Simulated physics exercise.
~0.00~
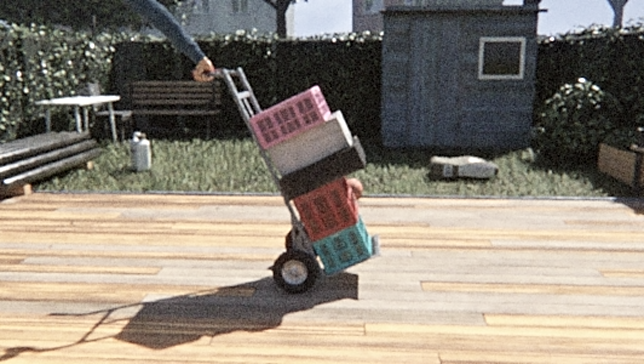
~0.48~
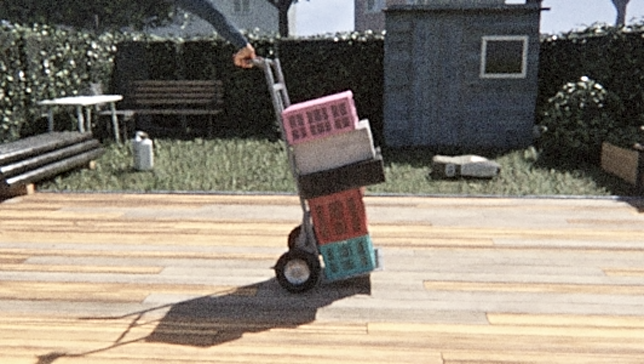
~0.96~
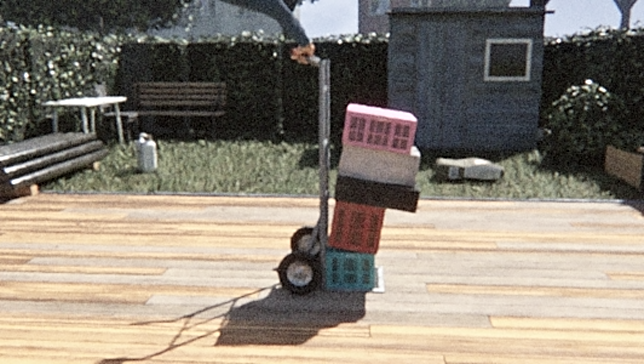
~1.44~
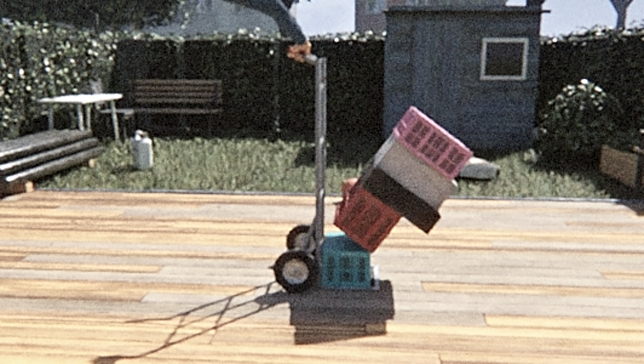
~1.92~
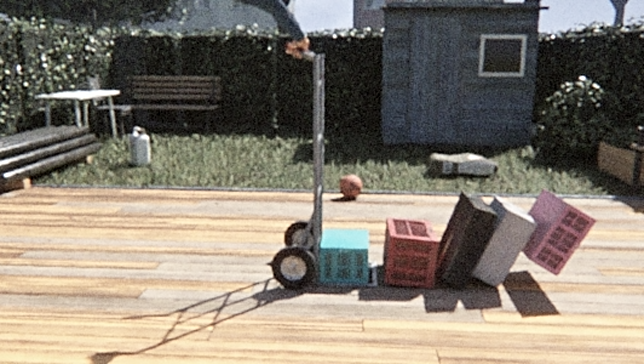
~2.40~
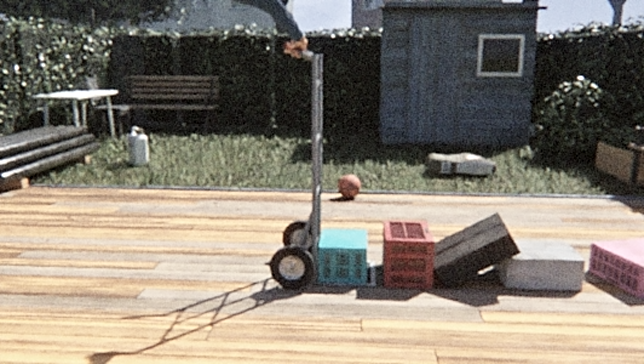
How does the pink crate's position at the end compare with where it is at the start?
At the start the pink crate sits on top of the stack on the tilted hand truck, but at the end it lies on the deck at the far right, beyond the white parcel.
In this clip, a hand swings a loaded two-wheeled hand truck upright on a wooden deck, and the stacked crates and boxes tip off to the right, leaving the turquoise crate by the wheels and the red crate, black box, white parcel and pink crate strung out beside it.
